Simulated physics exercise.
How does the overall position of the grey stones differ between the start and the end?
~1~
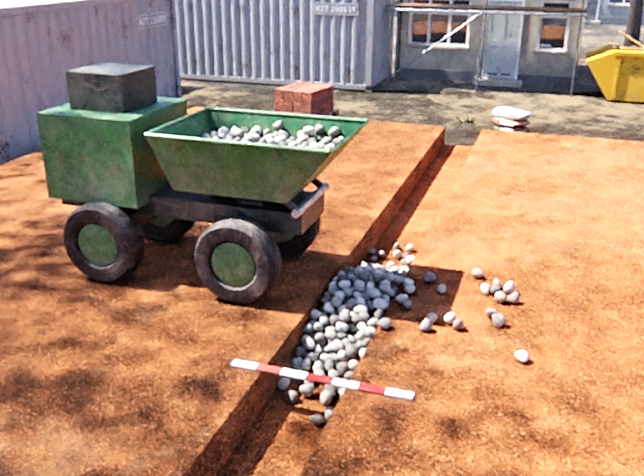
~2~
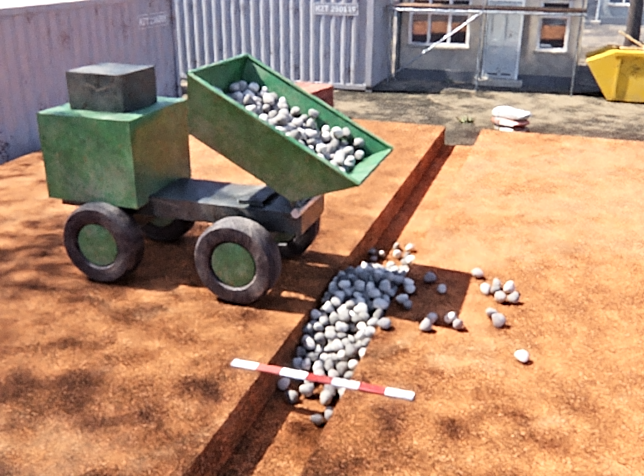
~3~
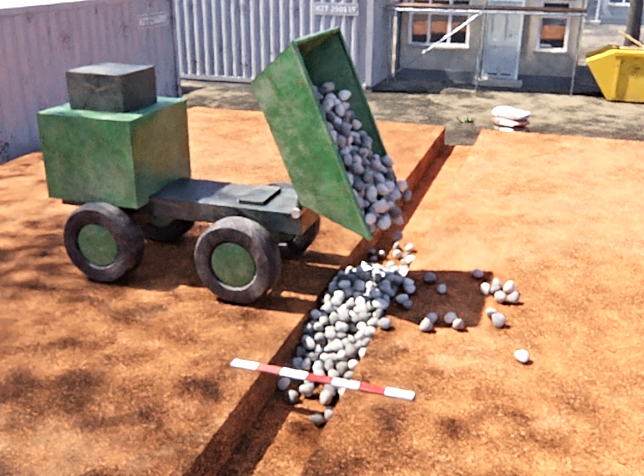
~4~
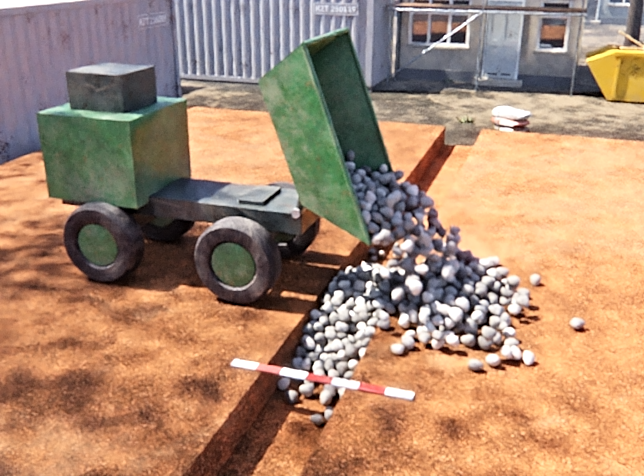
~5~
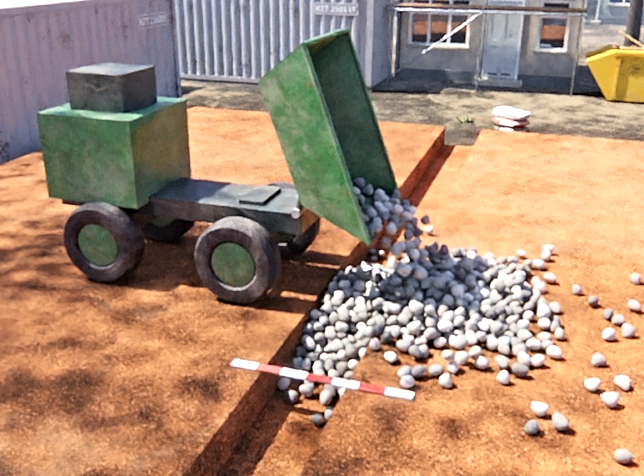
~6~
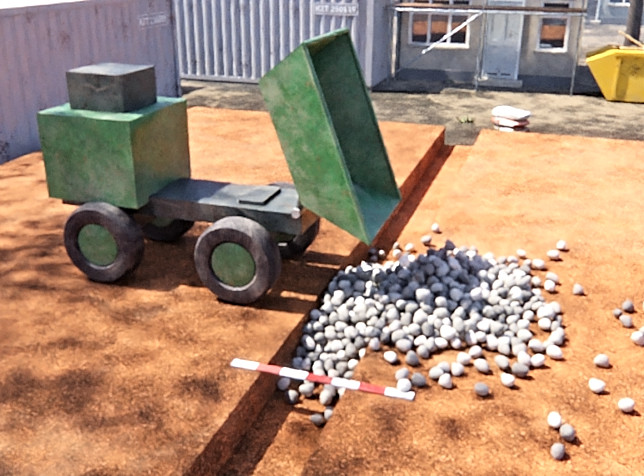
At the start the stones are split between the dumper's body and the trench area. By the end they lie lower and farther right overall, with a wide heap spread past the trench and the body empty.
